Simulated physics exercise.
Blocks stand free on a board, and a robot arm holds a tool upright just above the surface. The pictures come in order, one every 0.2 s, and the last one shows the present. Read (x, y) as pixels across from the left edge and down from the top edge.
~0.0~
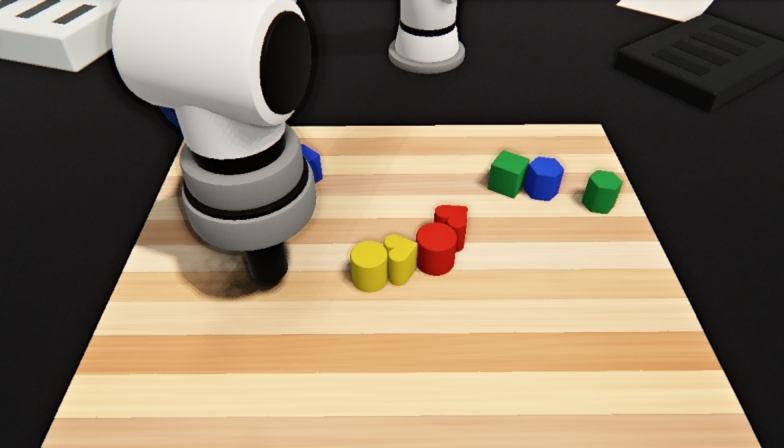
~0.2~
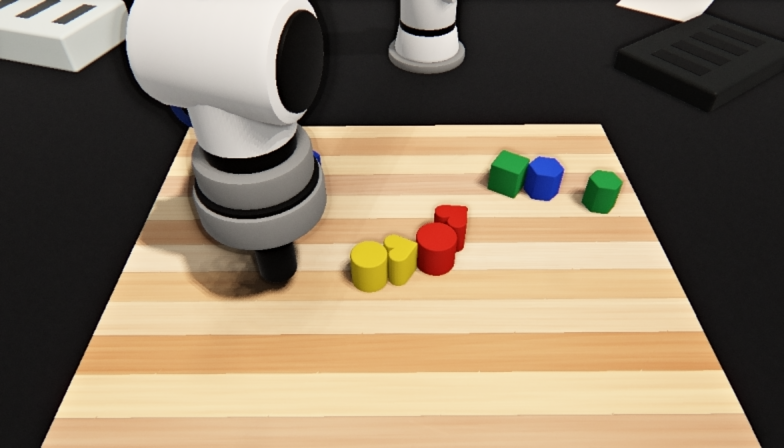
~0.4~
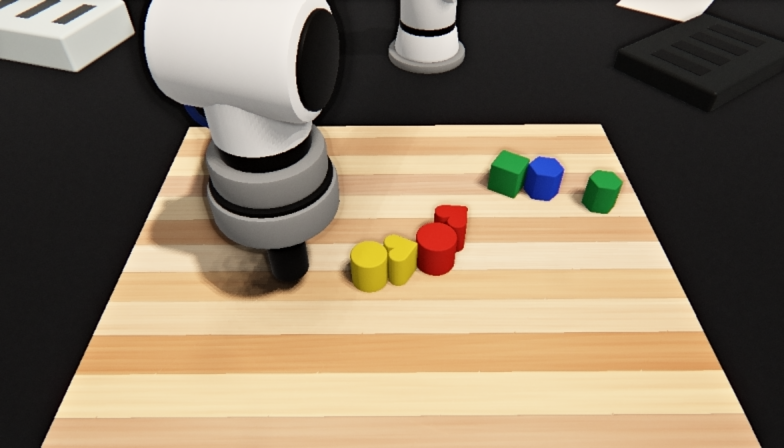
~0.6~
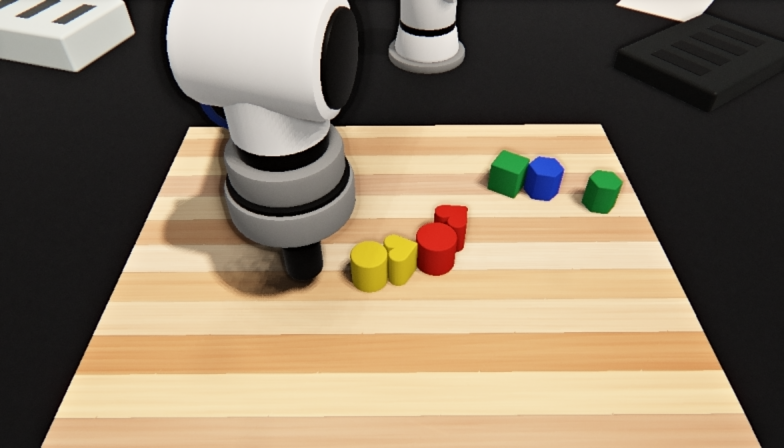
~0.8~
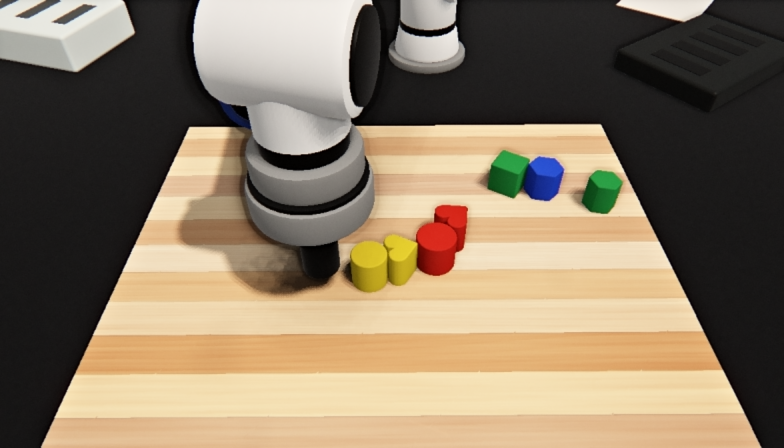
A white and grey robot arm with a black tool pointing down stands over the left side of a striped wooden board, seen from above at an angle in a dark workspace. Yellow and red blocks sit touching near the middle, with green and blue ones at upper right. The arm slides steadily rightward toward the yellow round block, pushing nothing, while the blocks and camera stay still.
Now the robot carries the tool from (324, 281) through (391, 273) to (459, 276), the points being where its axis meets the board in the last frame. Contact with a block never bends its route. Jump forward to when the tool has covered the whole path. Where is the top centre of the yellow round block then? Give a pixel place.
It will likely be found at (489, 273).
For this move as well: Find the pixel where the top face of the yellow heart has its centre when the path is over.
Its top middle is near (510, 294).
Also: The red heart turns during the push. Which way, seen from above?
It spins against the clock.
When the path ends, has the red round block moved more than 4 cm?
Short answer: Yes.
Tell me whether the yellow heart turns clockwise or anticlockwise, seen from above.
Seen from above, its turn is clockwise.
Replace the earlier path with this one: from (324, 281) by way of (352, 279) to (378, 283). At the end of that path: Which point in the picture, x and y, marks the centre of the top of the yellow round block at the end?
Close to (415, 262).
What follows on the original path. One third of the way, tool at (369, 260); yellow round block at (406, 255); yellow heart at (437, 257), turned 20° clockwise; red round block at (458, 237); red heart at (456, 211), turned 20° anticlockwise.
Two thirds of the way, tool at (415, 257); yellow round block at (448, 262); yellow heart at (477, 273), turned 45° clockwise; red round block at (468, 238); red heart at (456, 211), turned 20° anticlockwise.
At the end, tool at (461, 260); yellow round block at (489, 273); yellow heart at (510, 294), turned 75° clockwise; red round block at (490, 233); red heart at (456, 211), turned 20° anticlockwise.
